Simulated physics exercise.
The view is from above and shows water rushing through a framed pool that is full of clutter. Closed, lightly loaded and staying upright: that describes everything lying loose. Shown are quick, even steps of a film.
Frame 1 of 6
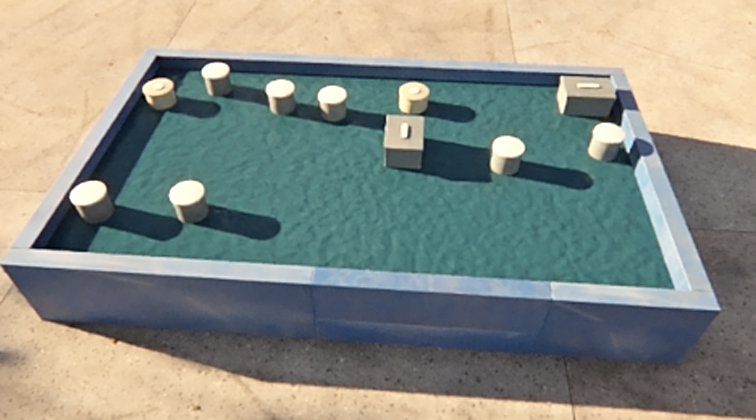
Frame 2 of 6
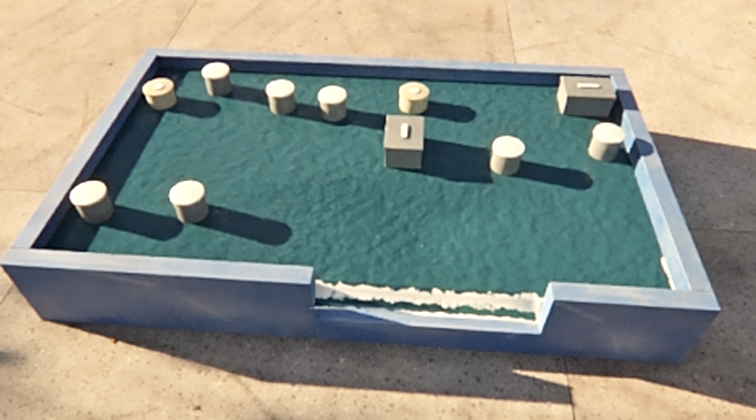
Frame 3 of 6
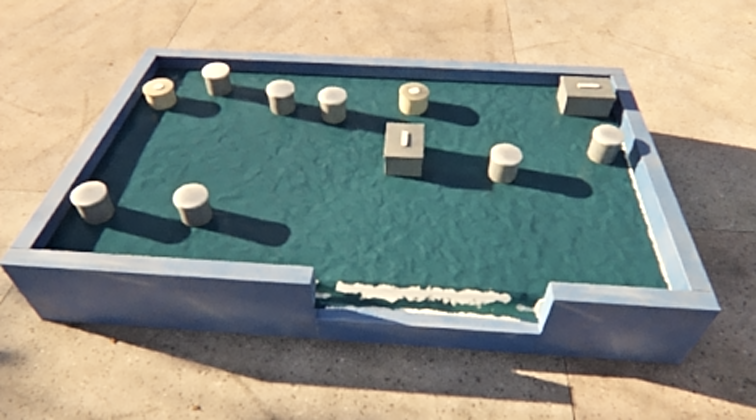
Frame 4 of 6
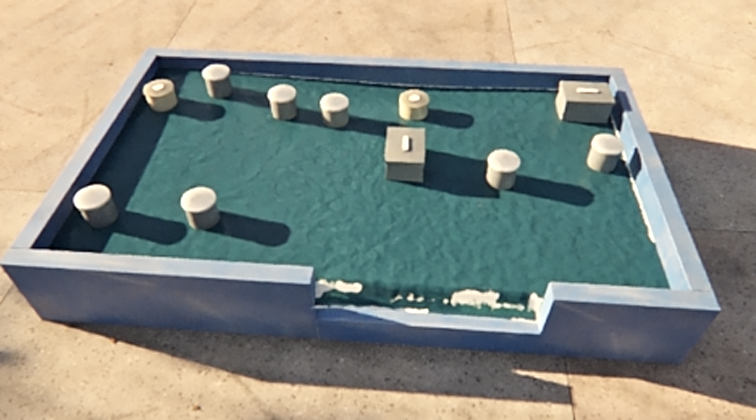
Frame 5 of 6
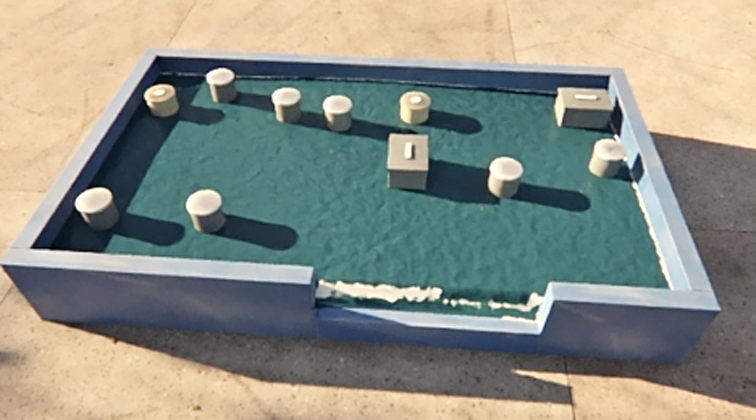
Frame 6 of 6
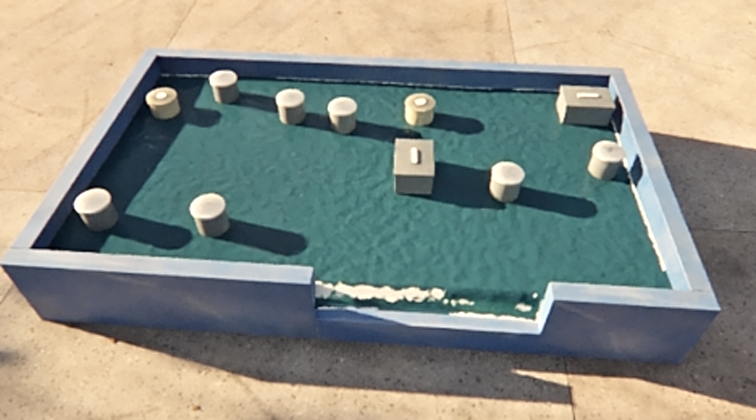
The footage shows a blue-framed pool of dark green water holding pale round containers and two boxes; a section of the near wall opens, white foam appears along the gap, and most of the floating objects shift slightly, mainly toward the viewer.
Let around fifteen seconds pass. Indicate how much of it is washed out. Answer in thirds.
Under a third.
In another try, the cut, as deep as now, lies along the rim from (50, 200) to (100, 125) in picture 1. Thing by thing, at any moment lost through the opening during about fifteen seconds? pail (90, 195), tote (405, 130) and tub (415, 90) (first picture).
One by one as named: Gets away, doesn't escape and doesn't escape.
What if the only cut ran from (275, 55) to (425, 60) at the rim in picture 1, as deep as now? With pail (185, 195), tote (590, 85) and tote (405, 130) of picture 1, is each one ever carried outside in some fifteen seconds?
Sequentially: Remains indoors, remains indoors, leaves the room.
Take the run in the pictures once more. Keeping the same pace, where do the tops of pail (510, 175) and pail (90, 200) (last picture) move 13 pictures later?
Around (496, 244) for the first and around (116, 216) for the second.
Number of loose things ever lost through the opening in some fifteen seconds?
So the number is 1.
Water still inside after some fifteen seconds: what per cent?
Close to 60 per cent.
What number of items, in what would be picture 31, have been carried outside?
1.
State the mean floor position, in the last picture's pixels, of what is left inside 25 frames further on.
Close to (369, 205).
A moment on, 0 of 11 are out; 11 afloat.
Next, 0 of 11 are out; 11 afloat.
Later, 1 of 11 are out; 10 afloat.
In the end, 1 of 11 are out; 10 afloat.
